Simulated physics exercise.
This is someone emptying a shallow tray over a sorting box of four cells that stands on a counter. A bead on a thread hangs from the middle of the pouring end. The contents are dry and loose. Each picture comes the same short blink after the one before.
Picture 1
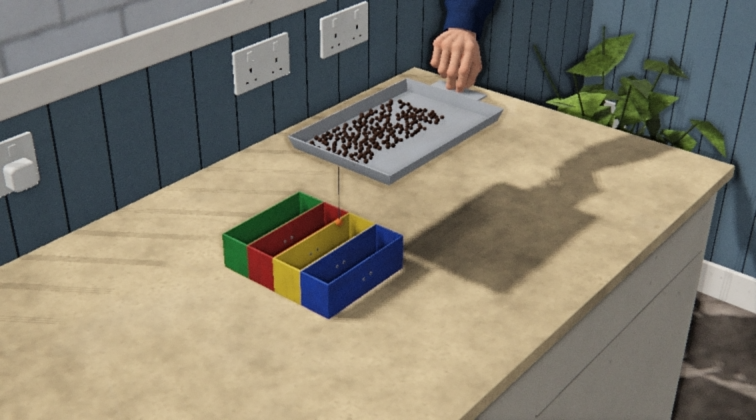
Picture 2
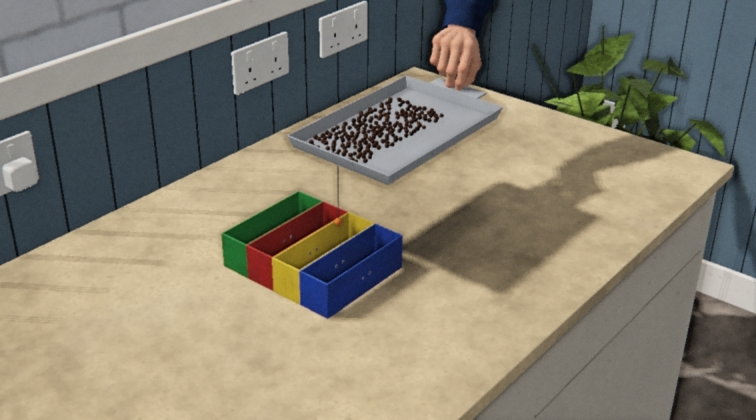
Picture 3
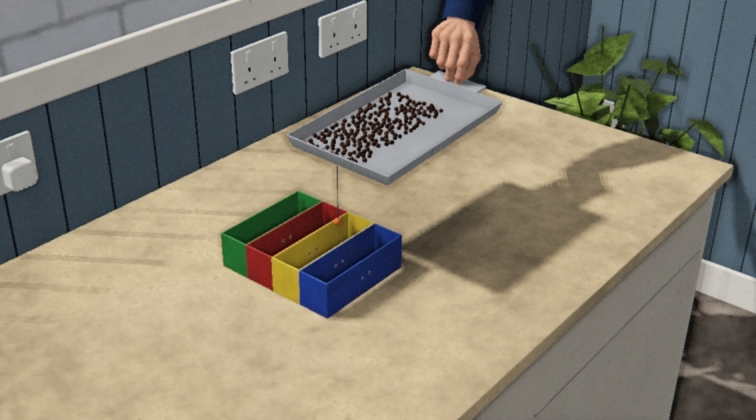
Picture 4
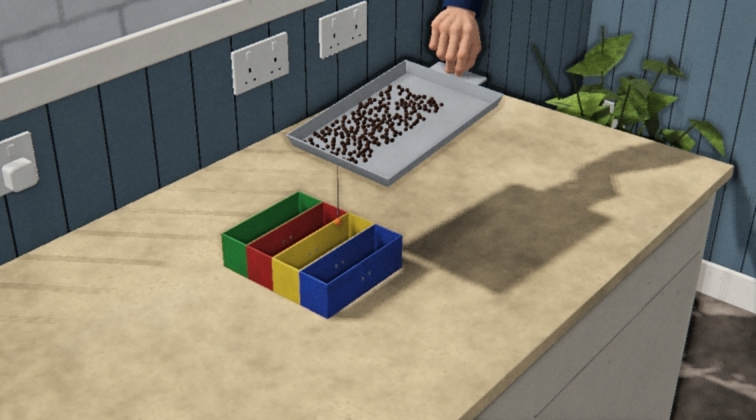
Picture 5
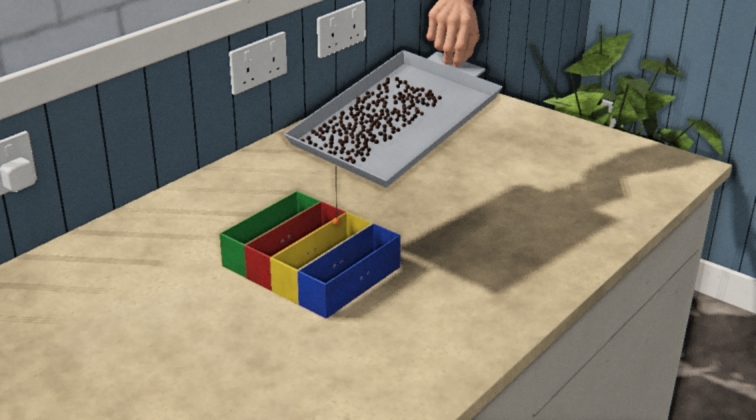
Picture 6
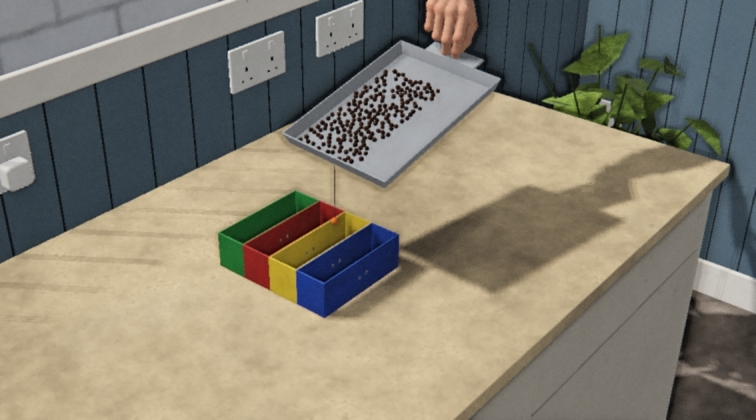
A pale stone-look kitchen counter beside dark blue panelled walls with white sockets is seen from above at an angle. A hand at the back grips a grey tray of small dark brown berries, a thread hanging below its near end, with green, red, yellow and blue cells left to right in front and a leafy plant behind. The hand slowly raises the tray's far end, tilting it slightly toward the near right corner, while the berries barely shift and the view drifts very slightly.
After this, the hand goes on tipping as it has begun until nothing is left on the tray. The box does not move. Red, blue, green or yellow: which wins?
Fullest: The blue cell.
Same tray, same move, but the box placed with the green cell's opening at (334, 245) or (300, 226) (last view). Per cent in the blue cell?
Roughly 0 per cent, and 50 per cent.
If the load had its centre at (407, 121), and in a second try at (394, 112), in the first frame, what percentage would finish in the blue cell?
The first gives 40 %, the second 40 %.
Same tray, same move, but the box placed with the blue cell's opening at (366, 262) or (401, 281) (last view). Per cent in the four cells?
In turn 100 and 100 in a hundred.
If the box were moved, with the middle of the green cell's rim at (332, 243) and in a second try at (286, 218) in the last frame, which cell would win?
At the first place the red one, at the second the cell in blue.
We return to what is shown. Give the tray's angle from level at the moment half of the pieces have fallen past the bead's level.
At some 90 degrees.
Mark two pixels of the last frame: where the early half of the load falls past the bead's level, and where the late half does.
At about (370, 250), then at (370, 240).
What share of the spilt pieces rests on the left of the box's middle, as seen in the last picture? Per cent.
It comes to 0 per cent or so.
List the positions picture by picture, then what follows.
The first picture shows corners of the pouring end at (294, 136) and (389, 172), level; middle of the load at (380, 132), allspice berries; bead on its thread at (339, 222); green cell at (236, 253); red cell at (261, 265); yellow cell at (287, 278); blue cell at (315, 292).
The second picture shows corners of the pouring end at (294, 135) and (388, 172), level; middle of the load at (379, 131).
The third picture shows corners of the pouring end at (293, 134) and (387, 173), tipped barely, lowest at the right corner; middle of the load at (379, 128).
The fourth picture shows corners of the pouring end at (293, 134) and (388, 175), tipped a little, lowest at the right corner; middle of the load at (379, 125).
The fifth picture shows corners of the pouring end at (291, 133) and (386, 176), tipped a little, lowest at the right corner; middle of the load at (377, 121).
The sixth picture shows corners of the pouring end at (289, 132) and (384, 177), tipped a little, lowest at the right corner; middle of the load at (375, 117); green cell at (232, 252); red cell at (257, 264); yellow cell at (283, 277); blue cell at (311, 291).
Soon after the last picture, tray tipped steeply; nearly all on the tray; a stray few in the blue cell; a stray few falling or outside the box.
A little later, tray tipped right over; about a quarter on the tray; about a quarter in the blue cell; a small part in the yellow cell; about half falling or outside the box.
Later still, tray tipped past a quarter turn; about a third in the blue cell; a small part in the yellow cell; about half falling or outside the box.
At rest, tray tipped past a quarter turn; about a third in the blue cell; a small part in the yellow cell; none in the red cell; none in the green cell; about half outside the box.
